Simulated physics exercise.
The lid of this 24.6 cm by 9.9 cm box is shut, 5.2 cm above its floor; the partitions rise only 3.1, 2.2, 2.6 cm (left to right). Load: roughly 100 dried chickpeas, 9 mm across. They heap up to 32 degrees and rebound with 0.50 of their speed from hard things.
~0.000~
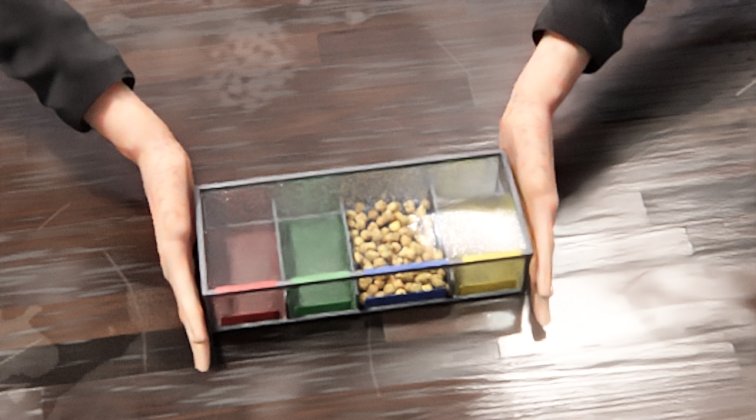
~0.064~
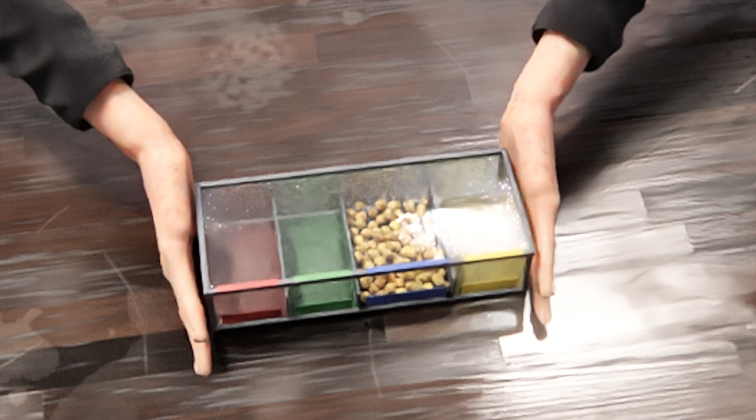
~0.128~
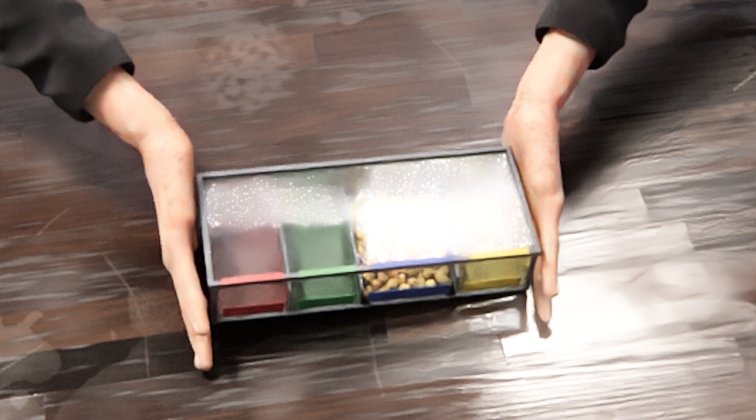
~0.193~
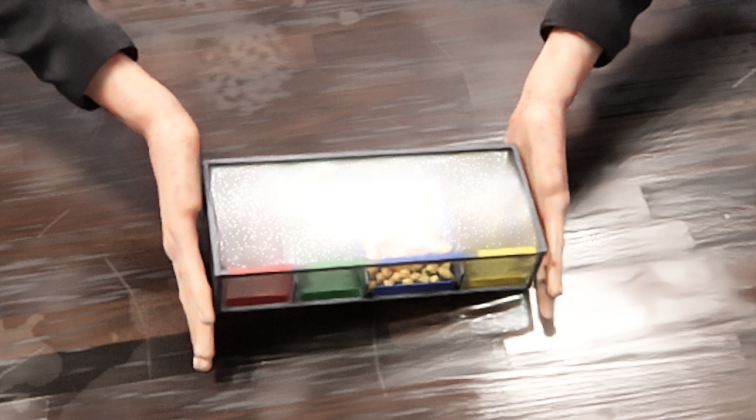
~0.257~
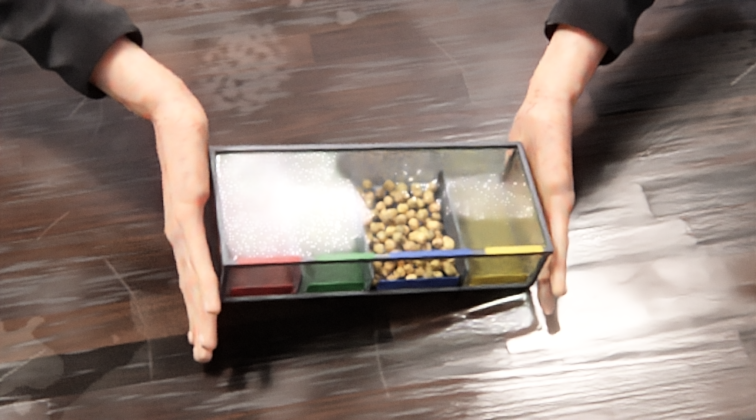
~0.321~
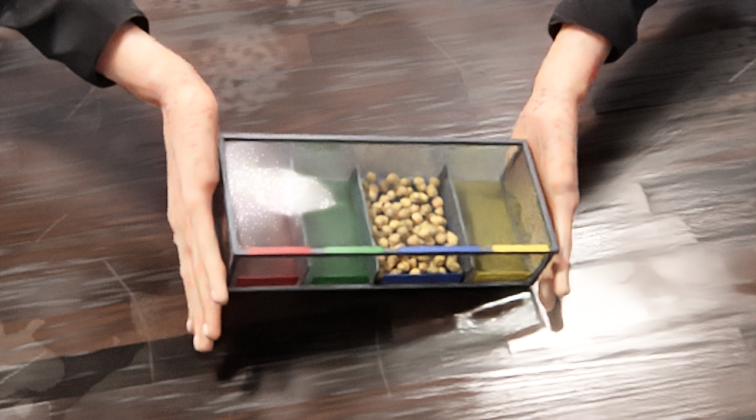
A clear lidded box with chickpeas in its blue section tilts gradually between two hands.
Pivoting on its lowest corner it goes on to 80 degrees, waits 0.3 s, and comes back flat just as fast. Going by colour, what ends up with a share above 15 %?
Red: Under, blue: Over, green: Under, yellow: Under.
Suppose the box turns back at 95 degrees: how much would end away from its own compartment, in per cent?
Some 70 per cent.
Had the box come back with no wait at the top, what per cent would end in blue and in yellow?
Blue 90, yellow 10.
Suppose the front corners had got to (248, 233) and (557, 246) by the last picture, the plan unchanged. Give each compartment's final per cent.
Red 0, blue 95, green 0, yellow 5.
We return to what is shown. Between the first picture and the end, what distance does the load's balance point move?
Some 2.0 cm.
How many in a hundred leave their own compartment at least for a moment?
Roughly 10 per cent.
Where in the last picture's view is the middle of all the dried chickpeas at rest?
Around (422, 259).
After 1.58 s, tilt 80 degrees; blue 90 %, yellow 10 %.
After 2.41 s, tilt 40 degrees; blue 90 %, yellow 10 %.
After 3.26 s, tilt 0 degrees; blue 90 %, yellow 10 %.
In the end, at 3.6 s, red 0 %, blue 90 %, green 0 %, yellow 10 %.
